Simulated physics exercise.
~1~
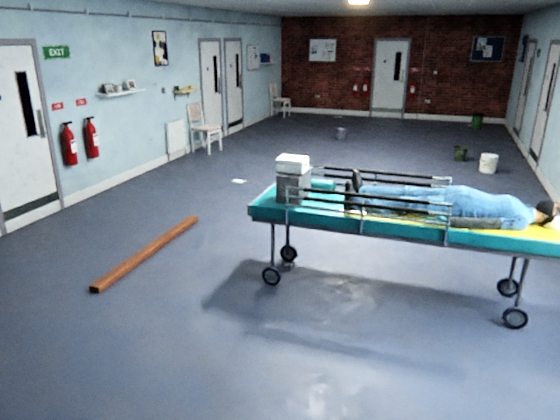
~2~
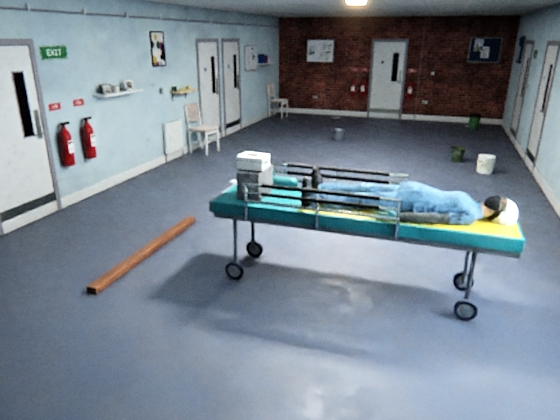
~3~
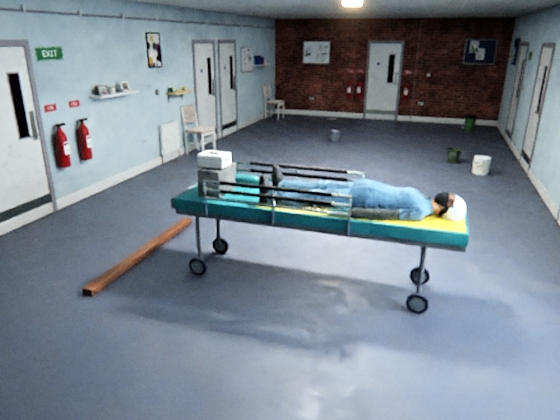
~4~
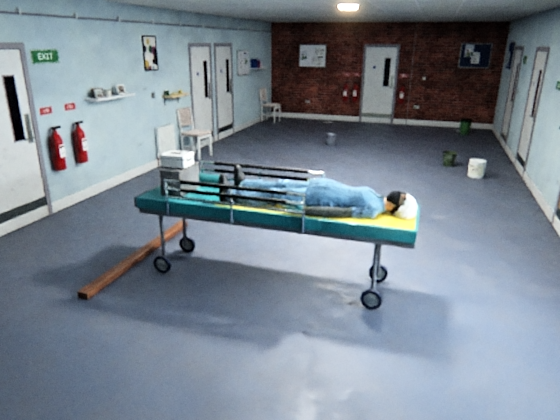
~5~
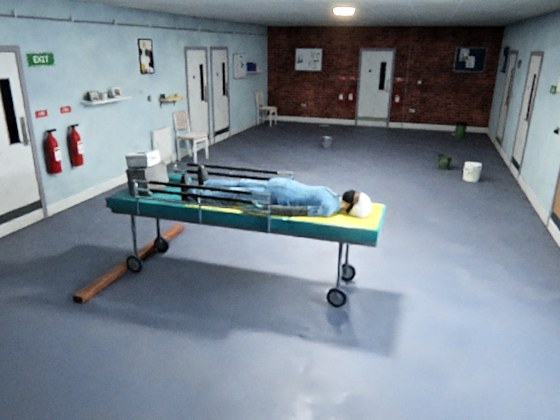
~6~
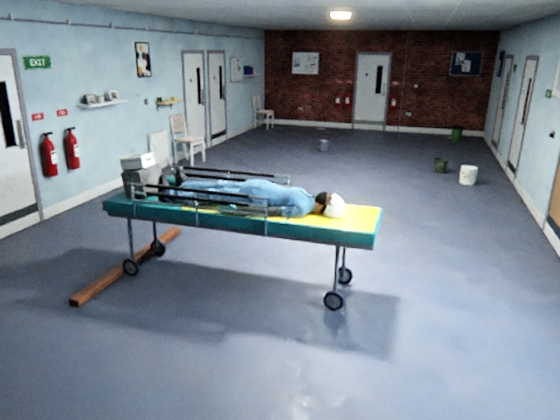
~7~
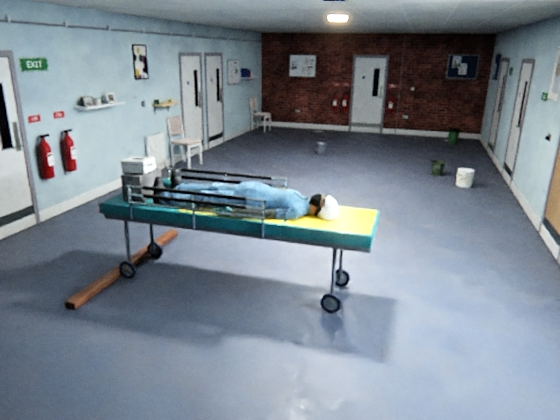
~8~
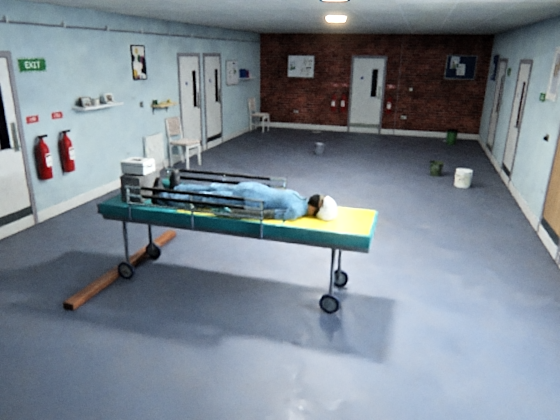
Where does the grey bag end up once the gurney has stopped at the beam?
The grey bag is still on the gurney, at its left end by the white case. It turns only slightly and does not fall off.
